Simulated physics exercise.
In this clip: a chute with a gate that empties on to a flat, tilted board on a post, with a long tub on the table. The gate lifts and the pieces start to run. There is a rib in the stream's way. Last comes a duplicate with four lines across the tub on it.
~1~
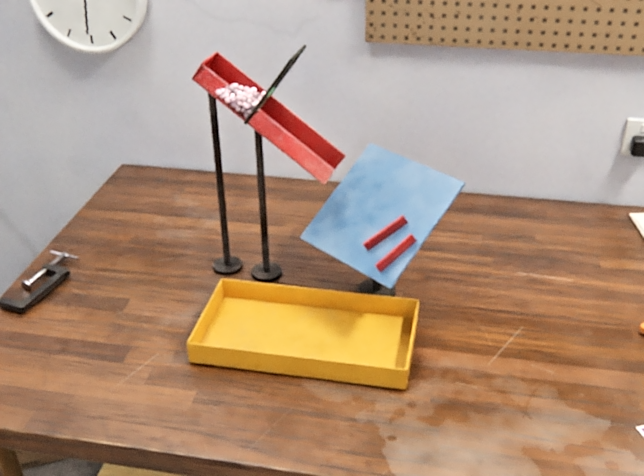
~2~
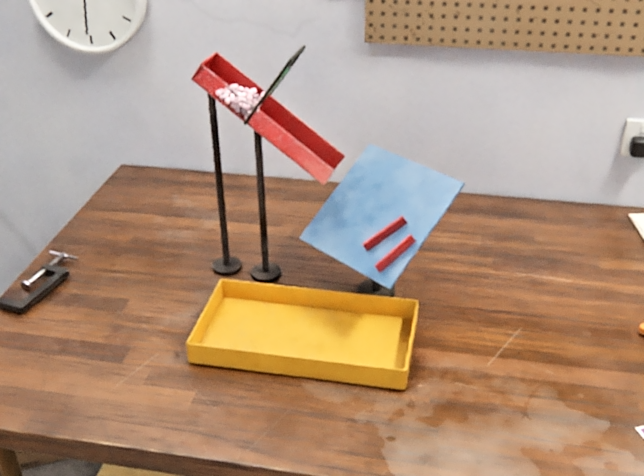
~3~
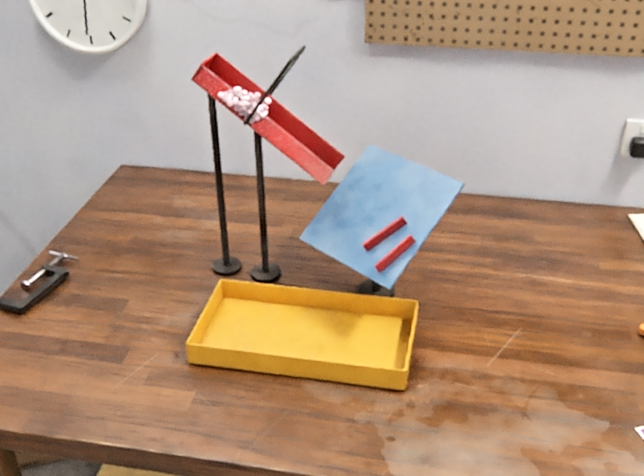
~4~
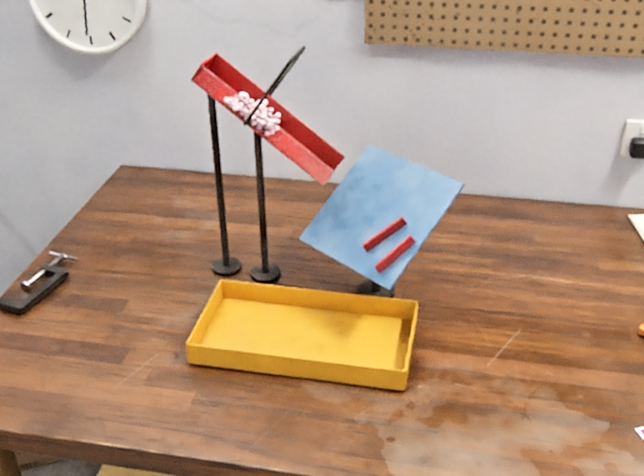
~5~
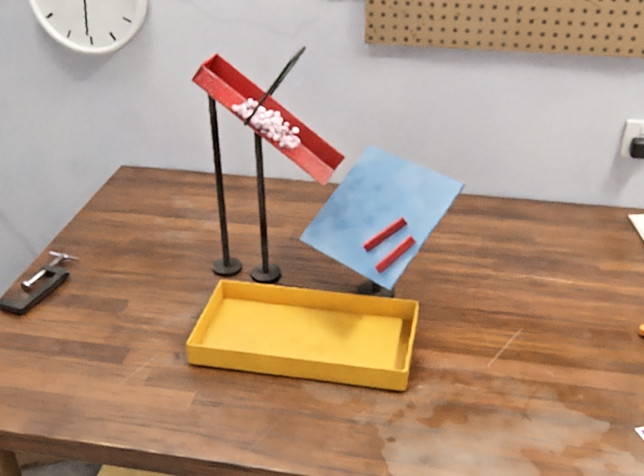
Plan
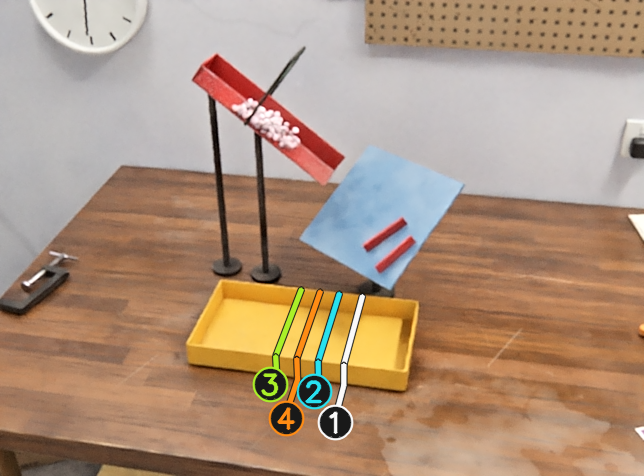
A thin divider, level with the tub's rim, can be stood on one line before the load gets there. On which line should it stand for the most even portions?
I would pick line 4.
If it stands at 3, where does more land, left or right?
Right.
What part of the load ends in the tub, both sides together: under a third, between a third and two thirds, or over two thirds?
It is over two thirds.
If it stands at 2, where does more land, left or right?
Left.
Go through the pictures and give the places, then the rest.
Load behind the gate near (245, 100), sugar pearls; lip of the chute near (330, 177), sloping fairly steeply, in the first frame.
Middle of the board near (379, 211), tilted fairly steeply; middle of its low edge near (342, 262); of its high edge near (415, 162), in the second frame.
Front corners of the tub near (187, 343) and (406, 371), empty; front of the load near (263, 117), in the third frame.
Middle of the load near (256, 114); its front near (276, 128), close to a quarter of the way to the lip; rib from (411, 235) to (374, 267); rib from (403, 217) to (362, 246), in the fourth frame.
Middle of the load near (266, 124); its front near (295, 145), close to half of the way to the lip, in the fifth frame.
On the marked copy, line 1 crosses the front rim at (344, 363); line 2 crosses the front rim at (318, 360); line 3 crosses the front rim at (275, 355); line 4 crosses the front rim at (297, 358).
With 1, of what is caught, all but a few on the left of the divider, a small share on the right.
With 2, of what is caught, the bulk on the left of the divider, a small share on the right.
With 3, of what is caught, only a few on the left of the divider, all but a few on the right.
With 4, of what is caught, close to a third on the left of the divider, close to two thirds on the right.
